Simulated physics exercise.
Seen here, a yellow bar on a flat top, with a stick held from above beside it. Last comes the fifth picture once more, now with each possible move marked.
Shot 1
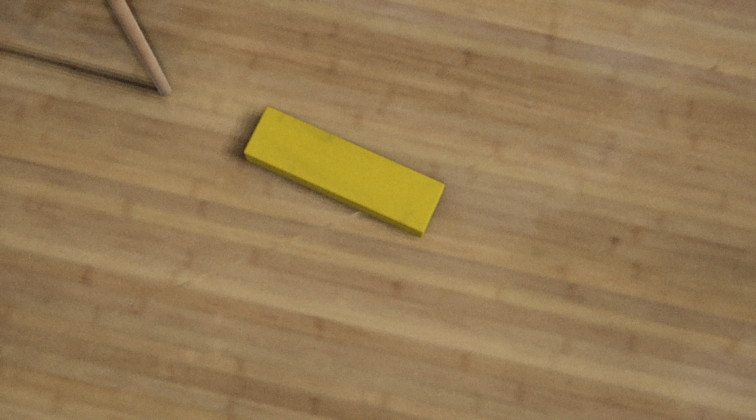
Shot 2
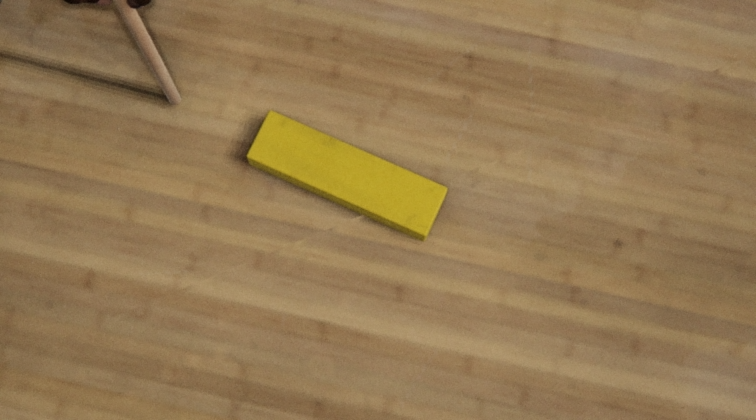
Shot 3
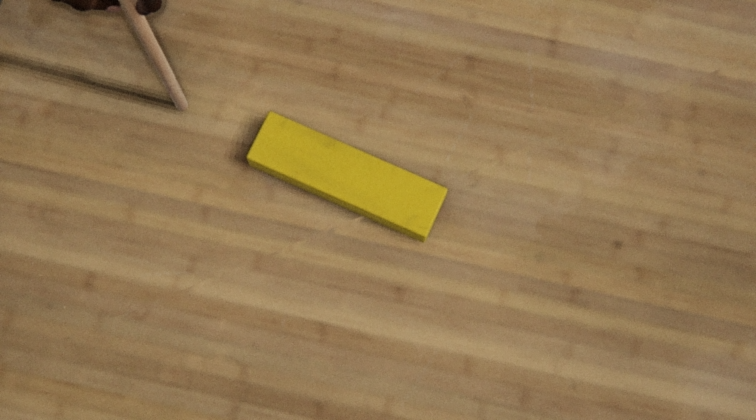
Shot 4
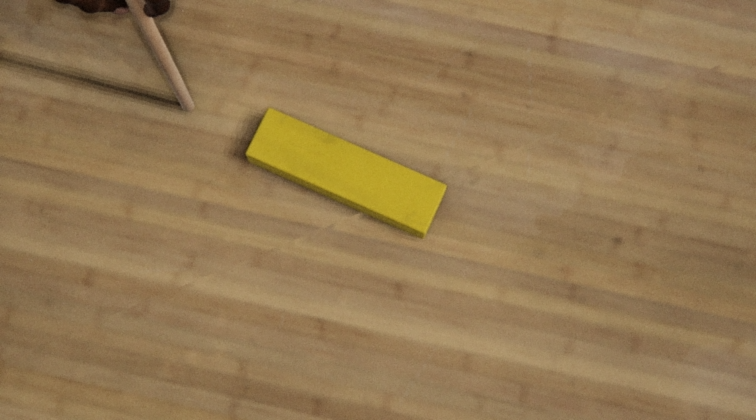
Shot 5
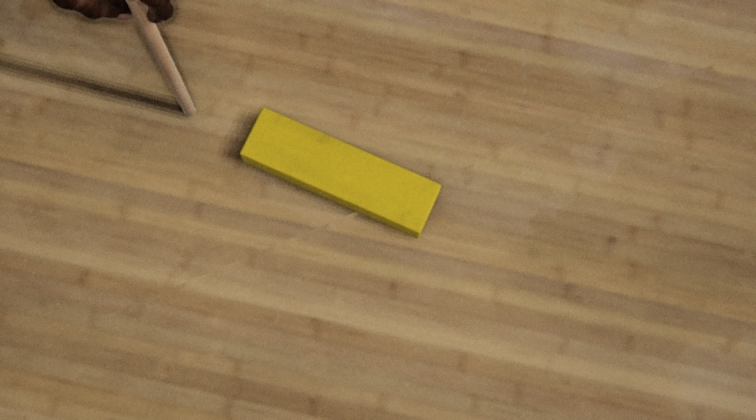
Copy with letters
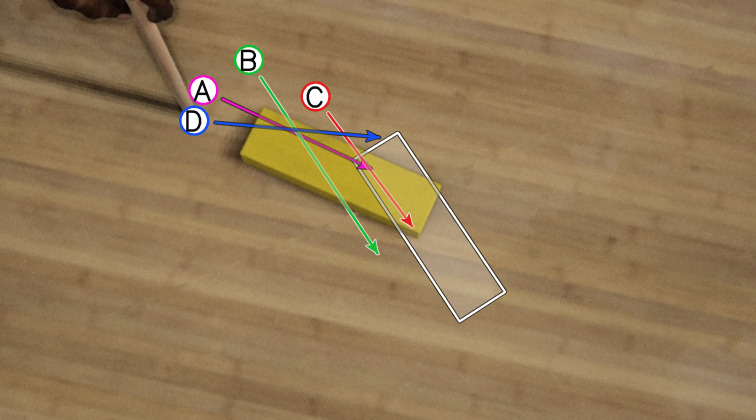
Yellow bar lying still on a wooden surface while a hand-held stick shifts slightly down and right at the upper left.
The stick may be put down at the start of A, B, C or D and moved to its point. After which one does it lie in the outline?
Stroke D.
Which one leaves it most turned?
D.
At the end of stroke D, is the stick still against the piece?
At the end, yes.
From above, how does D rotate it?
Clockwise.
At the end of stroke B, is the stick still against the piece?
At the end, yes.
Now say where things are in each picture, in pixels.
Yellow bar (344, 168), in the first frame.
Yellow bar (347, 172), in the second frame.
Yellow bar (347, 173), in the third frame.
Yellow bar (346, 169), in the fourth frame.
Yellow bar (341, 169), in the fifth frame.
On the marked copy, A from (222, 99) to (371, 169); B from (261, 77) to (378, 254); C from (328, 113) to (412, 227); D from (215, 123) to (379, 137).
With D. Early on, foot of the stick (275, 128), piece (358, 177).
Further on, foot of the stick (334, 134), piece (403, 201).
At the end, foot of the stick (379, 138), piece (431, 219); it fills the outline.
As for the rest, A leaves the piece out of the outline, at (437, 245); B leaves the piece out of the outline, at (361, 278); C leaves the piece out of the outline, at (334, 195).
